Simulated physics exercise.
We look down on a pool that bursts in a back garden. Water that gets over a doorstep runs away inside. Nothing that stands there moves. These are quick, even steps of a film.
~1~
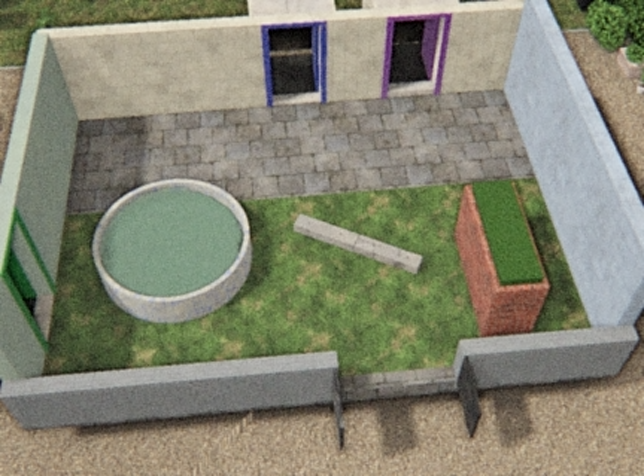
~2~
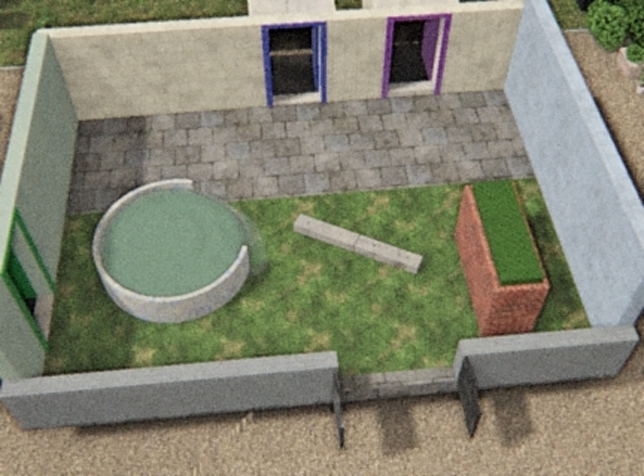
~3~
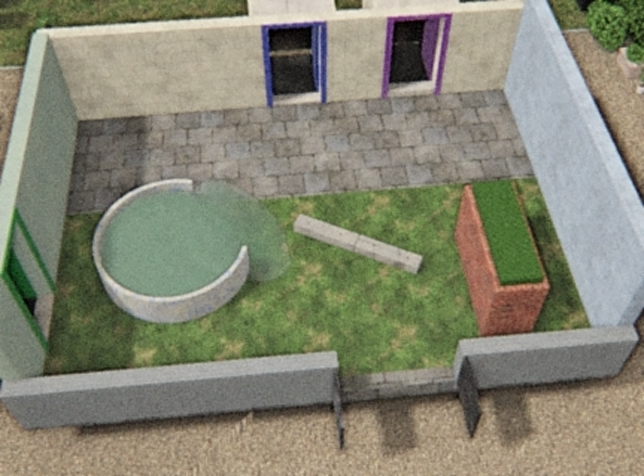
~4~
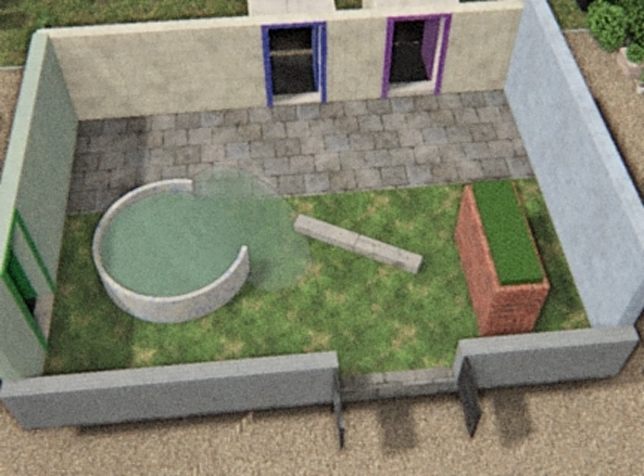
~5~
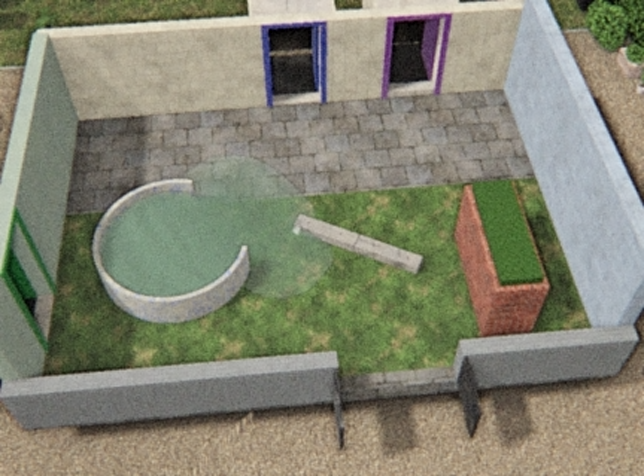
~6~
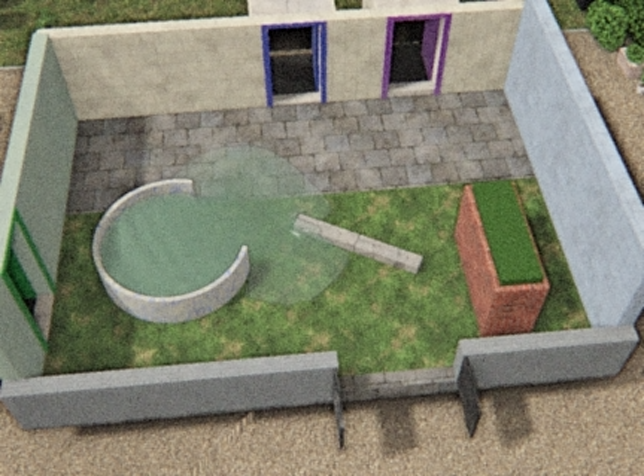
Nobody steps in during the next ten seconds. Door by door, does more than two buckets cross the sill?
One by one: The blue door lets in a lot; the green door admits no more than that; the purple door admits no more than that.
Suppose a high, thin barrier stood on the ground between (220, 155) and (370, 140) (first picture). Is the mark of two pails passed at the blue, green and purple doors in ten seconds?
Then: Blue lets less in, green takes less, purple lets less in.
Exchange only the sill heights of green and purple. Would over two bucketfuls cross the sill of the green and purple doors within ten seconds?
My reading: The green door takes less, the purple door takes more.
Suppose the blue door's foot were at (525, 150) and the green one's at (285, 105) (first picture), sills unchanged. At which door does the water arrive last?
Last comes the door marked blue.
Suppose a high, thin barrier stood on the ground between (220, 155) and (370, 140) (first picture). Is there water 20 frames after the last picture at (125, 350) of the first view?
Answer: No water.
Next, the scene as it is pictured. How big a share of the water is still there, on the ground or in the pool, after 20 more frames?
Near 96 in a hundred.
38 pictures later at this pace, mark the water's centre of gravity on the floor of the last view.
Near (334, 199).
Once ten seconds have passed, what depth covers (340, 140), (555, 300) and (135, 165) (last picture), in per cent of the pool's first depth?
Roughly 8, 16 and 4 per cent, in turn.
A moment on, water covers 25 % of the floor; the blue door not reached, the green door not reached, the purple door not reached.
Next, water covers 40 % of the floor; the blue door under two buckets in, the green door not reached, the purple door wet at the sill, nothing in.
Then, water covers 60 % of the floor; the blue door over two buckets in, the green door not reached, the purple door wet at the sill, nothing in.
Later, water covers 75 % of the floor; the blue door far over two buckets in, the green door not reached, the purple door wet at the sill, nothing in.
In the end, water covers 90 % of the floor; the blue door far over two buckets in, the green door not reached, the purple door wet at the sill, nothing in.
